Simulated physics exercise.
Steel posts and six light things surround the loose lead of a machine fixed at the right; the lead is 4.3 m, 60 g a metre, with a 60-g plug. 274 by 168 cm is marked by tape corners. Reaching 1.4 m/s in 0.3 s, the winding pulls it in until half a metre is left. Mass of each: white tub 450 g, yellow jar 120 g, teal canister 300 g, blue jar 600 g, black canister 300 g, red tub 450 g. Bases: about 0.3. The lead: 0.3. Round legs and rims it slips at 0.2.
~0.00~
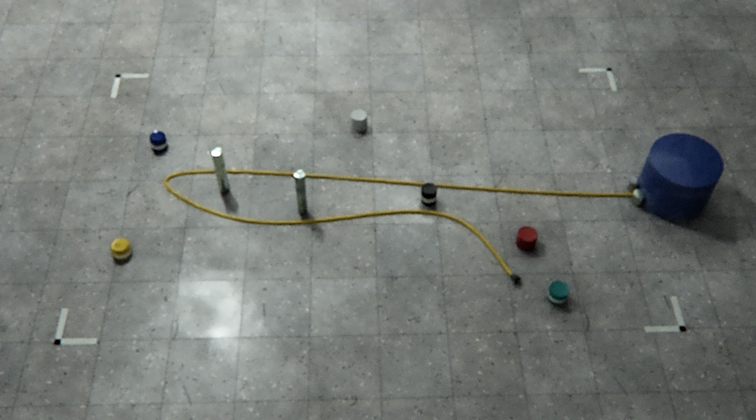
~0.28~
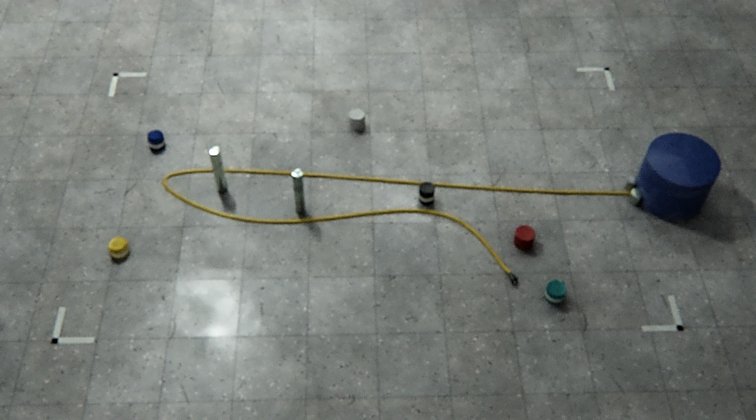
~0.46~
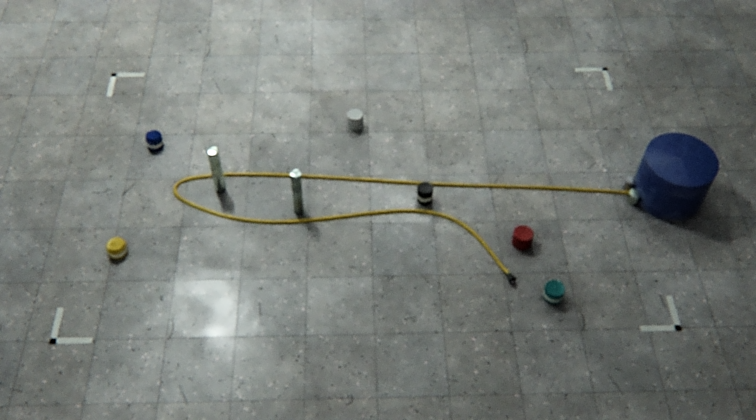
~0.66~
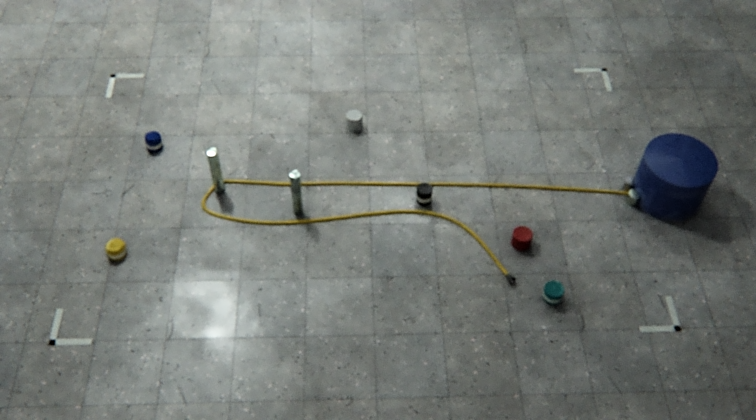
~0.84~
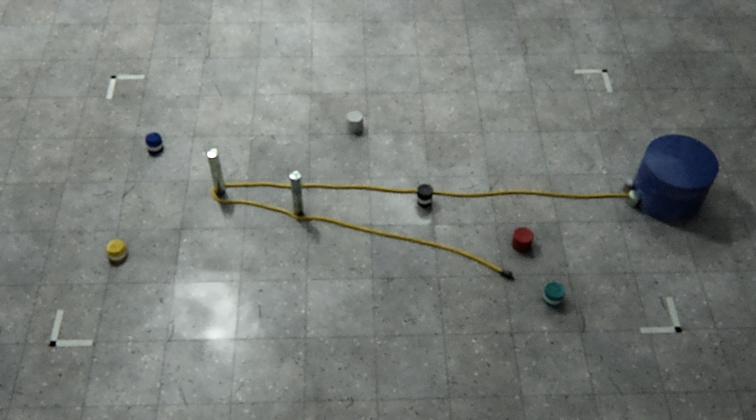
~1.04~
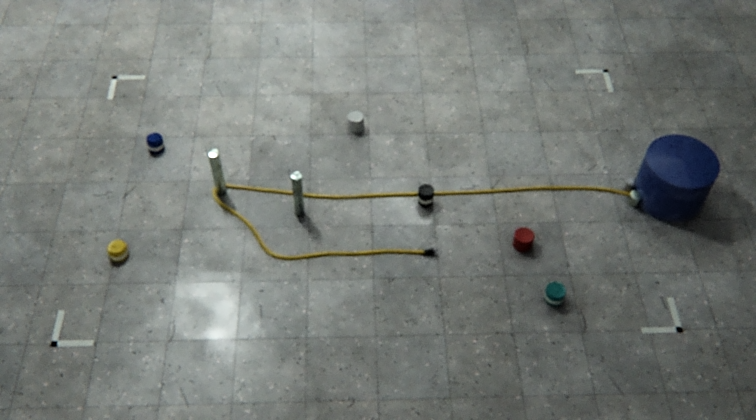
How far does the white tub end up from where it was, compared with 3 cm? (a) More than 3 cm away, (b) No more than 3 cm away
a, more than 3 cm away.
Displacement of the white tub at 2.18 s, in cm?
Displacement of white tub = 0 cm.
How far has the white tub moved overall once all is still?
I'd say around 10 cm for the white tub.
At 1.6 s, plug at (217, 219); nothing else has moved.
At 2.2 s, plug at (338, 122); nothing else has moved.
At 2.8 s, plug at (580, 229); white tub 11 cm off its start at (377, 114).
At 3.3 s, plug at (648, 185); white tub 11 cm off its start.
At 4.1 s, plug at (635, 182); white tub 11 cm off its start at (377, 115).
